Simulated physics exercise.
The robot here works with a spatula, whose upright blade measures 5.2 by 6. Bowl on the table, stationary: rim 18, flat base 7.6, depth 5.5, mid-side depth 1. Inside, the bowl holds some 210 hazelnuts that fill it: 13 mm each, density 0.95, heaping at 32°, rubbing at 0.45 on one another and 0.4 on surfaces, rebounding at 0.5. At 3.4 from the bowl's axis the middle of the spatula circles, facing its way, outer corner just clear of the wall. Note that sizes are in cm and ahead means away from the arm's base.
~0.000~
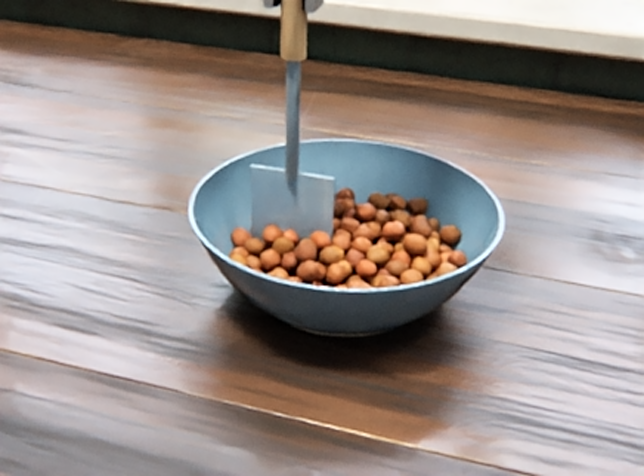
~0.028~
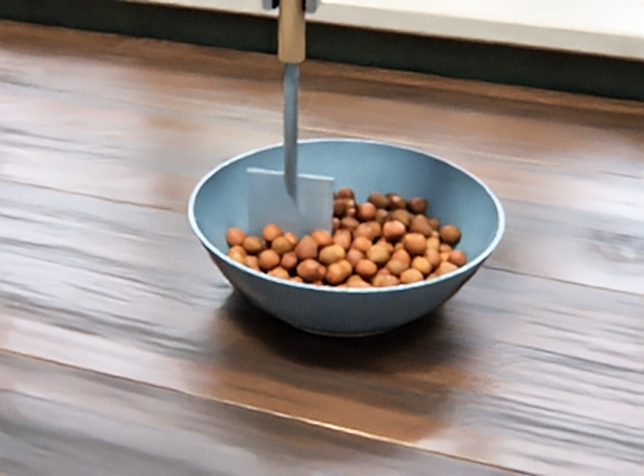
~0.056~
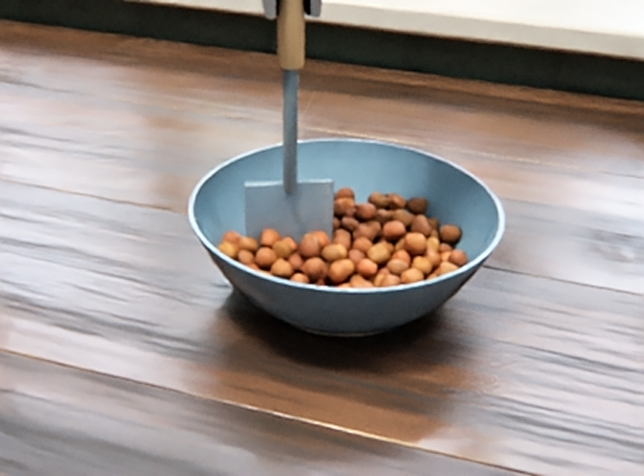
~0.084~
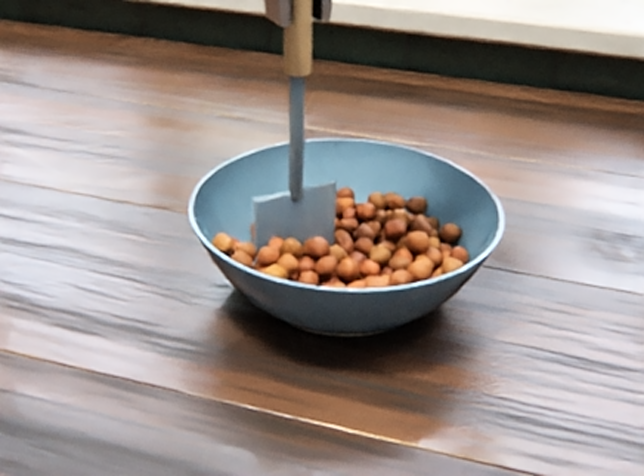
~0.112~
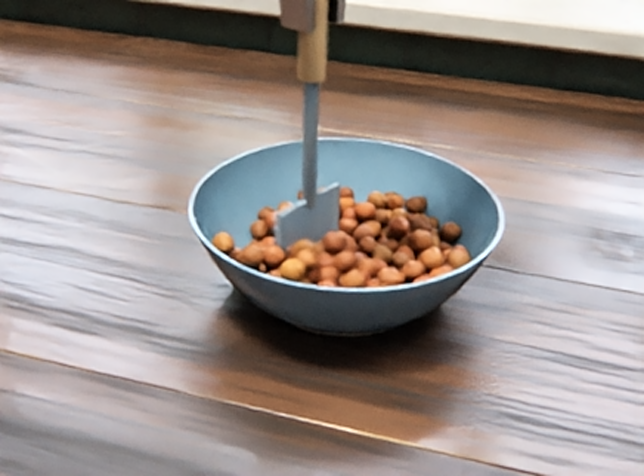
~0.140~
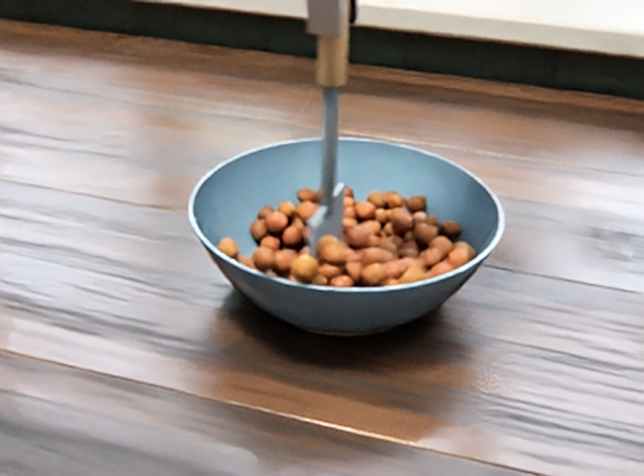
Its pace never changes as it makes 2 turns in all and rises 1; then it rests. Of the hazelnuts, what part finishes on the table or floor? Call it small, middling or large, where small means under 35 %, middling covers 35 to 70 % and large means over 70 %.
I would call it small.
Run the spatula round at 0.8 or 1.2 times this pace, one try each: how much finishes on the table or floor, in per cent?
20 % and 35 %.
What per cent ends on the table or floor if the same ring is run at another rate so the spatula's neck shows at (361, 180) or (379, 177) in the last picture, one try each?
First try: Around 45 %; second try: Around 50 %.
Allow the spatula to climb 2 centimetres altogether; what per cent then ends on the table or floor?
That works out to some 25 per cent.
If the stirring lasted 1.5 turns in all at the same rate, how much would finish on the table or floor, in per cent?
Close to 20 in a hundred.
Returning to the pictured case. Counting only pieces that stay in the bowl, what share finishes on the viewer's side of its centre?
Some 50 per cent.
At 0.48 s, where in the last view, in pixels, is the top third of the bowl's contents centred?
Look near (258, 198) for its middle.
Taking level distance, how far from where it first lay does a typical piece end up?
Roughly 10 cm.
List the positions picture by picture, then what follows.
Spatula neck at (293, 148), 0° round; upper third of the load around (351, 246), from x 240 to 460, top at y 195; 211 in the bowl, in the first frame.
Spatula neck at (291, 151), 7° round; upper third of the load around (349, 246), from x 235 to 460, top at y 195, in the second frame.
Spatula neck at (290, 159), 26° round; upper third of the load around (342, 249), from x 225 to 460, top at y 195, in the third frame.
Spatula neck at (296, 167), 46° round; upper third of the load around (347, 257), from x 225 to 460, top at y 195, in the fourth frame.
Spatula neck at (309, 174), 66° round; upper third of the load around (347, 263), from x 225 to 460, top at y 195, in the fifth frame.
Spatula neck at (328, 179), 86° round; upper third of the load around (370, 266), from x 230 to 465, top at y 195; 211 in the bowl, in the sixth frame.
After 0.48 s, 334° round, highest piece 7 above the table; 169 in the bowl, 34 on the table or floor, 8 in flight or on the tool.
After 0.83 s, 222° round, highest piece 6 above the table; 157 in the bowl, 52 on the table or floor, 2 in flight or on the tool.
After 1.20 s, 0° round, highest piece 5 above the table; 156 in the bowl, 55 on the table or floor.
After 1.90 s, 0° round, highest piece 5 above the table; 156 in the bowl, 55 on the table or floor.
At rest, 156 in the bowl, 55 on the table or floor. That is 26 % on the table or floor.
